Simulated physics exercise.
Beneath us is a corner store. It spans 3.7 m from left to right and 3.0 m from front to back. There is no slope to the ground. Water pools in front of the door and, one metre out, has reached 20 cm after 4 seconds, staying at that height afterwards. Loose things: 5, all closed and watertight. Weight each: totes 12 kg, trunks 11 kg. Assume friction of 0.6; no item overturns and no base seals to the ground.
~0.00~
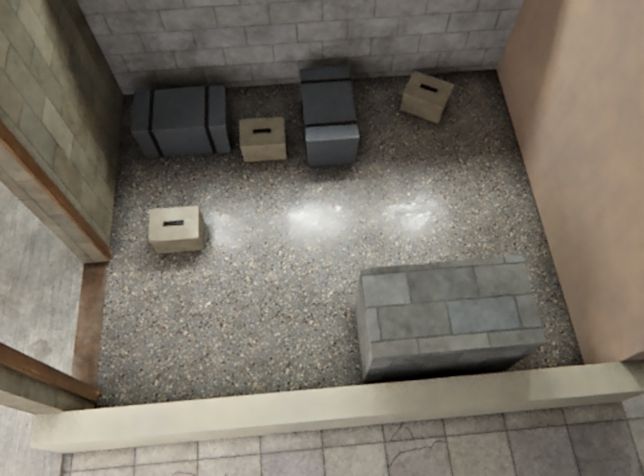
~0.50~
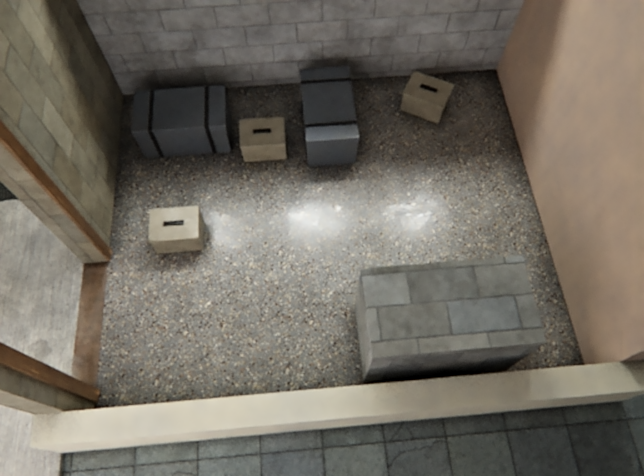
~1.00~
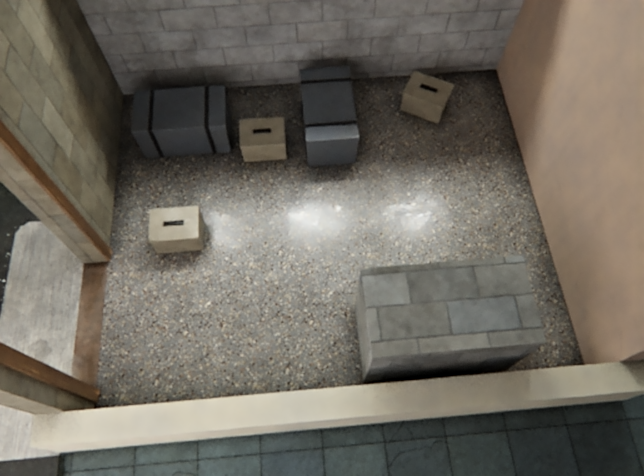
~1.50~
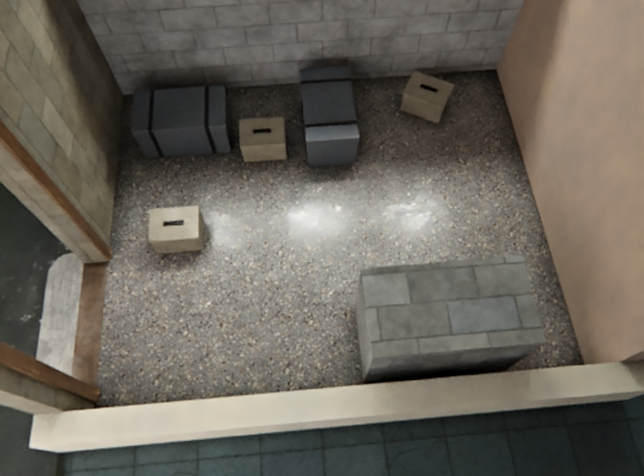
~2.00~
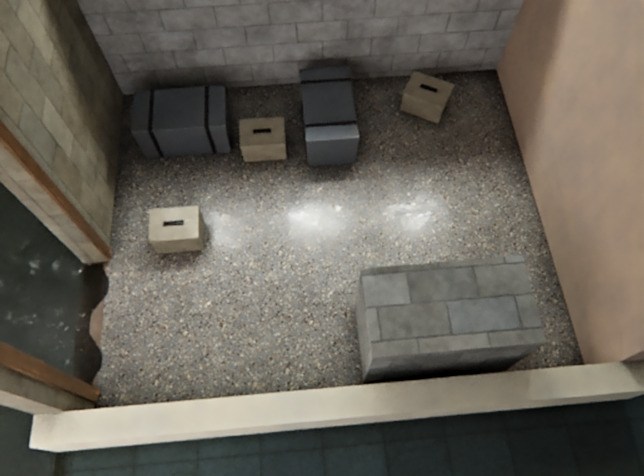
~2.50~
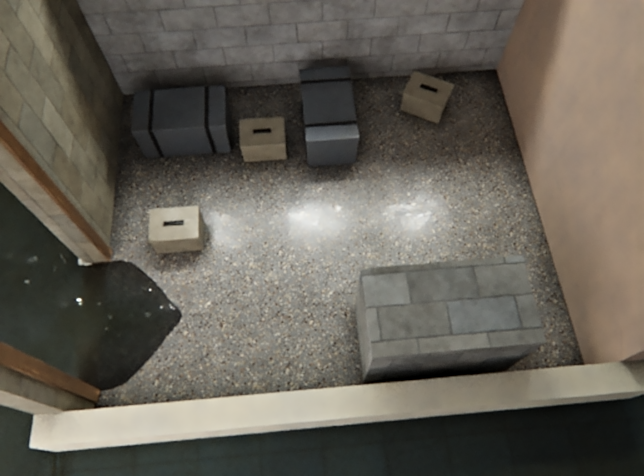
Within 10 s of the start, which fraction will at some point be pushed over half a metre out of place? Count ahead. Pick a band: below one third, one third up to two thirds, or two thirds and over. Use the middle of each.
The share is below one third.
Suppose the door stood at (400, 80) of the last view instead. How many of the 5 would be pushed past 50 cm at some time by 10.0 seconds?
You'd get 1 in that case.
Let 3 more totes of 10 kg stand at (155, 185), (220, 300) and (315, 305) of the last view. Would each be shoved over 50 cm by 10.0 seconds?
So, in the order asked, it's not far enough, too far and too far.
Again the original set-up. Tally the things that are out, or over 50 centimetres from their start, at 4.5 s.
By that point, 0.
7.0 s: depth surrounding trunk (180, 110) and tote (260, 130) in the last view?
I'd put it at 1 cm and 1 cm respectively.
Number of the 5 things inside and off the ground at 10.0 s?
Of them, 2.
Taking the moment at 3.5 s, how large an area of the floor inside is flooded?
Some 2.5 m2.
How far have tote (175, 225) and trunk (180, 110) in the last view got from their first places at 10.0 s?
Respectively 0 and 30 centimetres.
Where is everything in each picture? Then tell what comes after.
The first picture shows a tote at (429, 89) rests on the ground; a trunk at (328, 102) rests on the ground; 0.0 m2 under water; 0 of 5 have shifted.
The second picture shows a tote at (429, 89), on the bottom; a trunk at (328, 102), on the bottom; water covers 0.0 m2; 0 of 5 have shifted.
The third picture shows a tote at (429, 89), on the bottom; a trunk at (328, 102), on the bottom; water covers 0.0 m2; 0 of 5 have shifted.
The fourth picture shows a tote at (429, 89) rests on the ground; a trunk at (328, 102) rests on the ground; water covers 0.0 m2; 0 of 5 have shifted.
The fifth picture shows a tote at (429, 89), on the bottom; a trunk at (328, 102) rests on the ground; 0.0 m2 under water; 0 of 5 have shifted.
The sixth picture shows a tote at (429, 89), on the bottom; a trunk at (328, 102), on the bottom; 0.4 m2 under water; 0 of 5 have shifted.
After 3.5 s 0 of 5 are over 50 cm from their spots; 0 afloat.
After 4.5 s 0 of 5 are over 50 cm from their spots; 0 afloat.
After 7.0 s 0 of 5 are over 50 cm from their spots; 0 afloat.
After 10.0 s 0 of 5 are over 50 cm from their spots, and 0 have been at some point; 2 afloat.
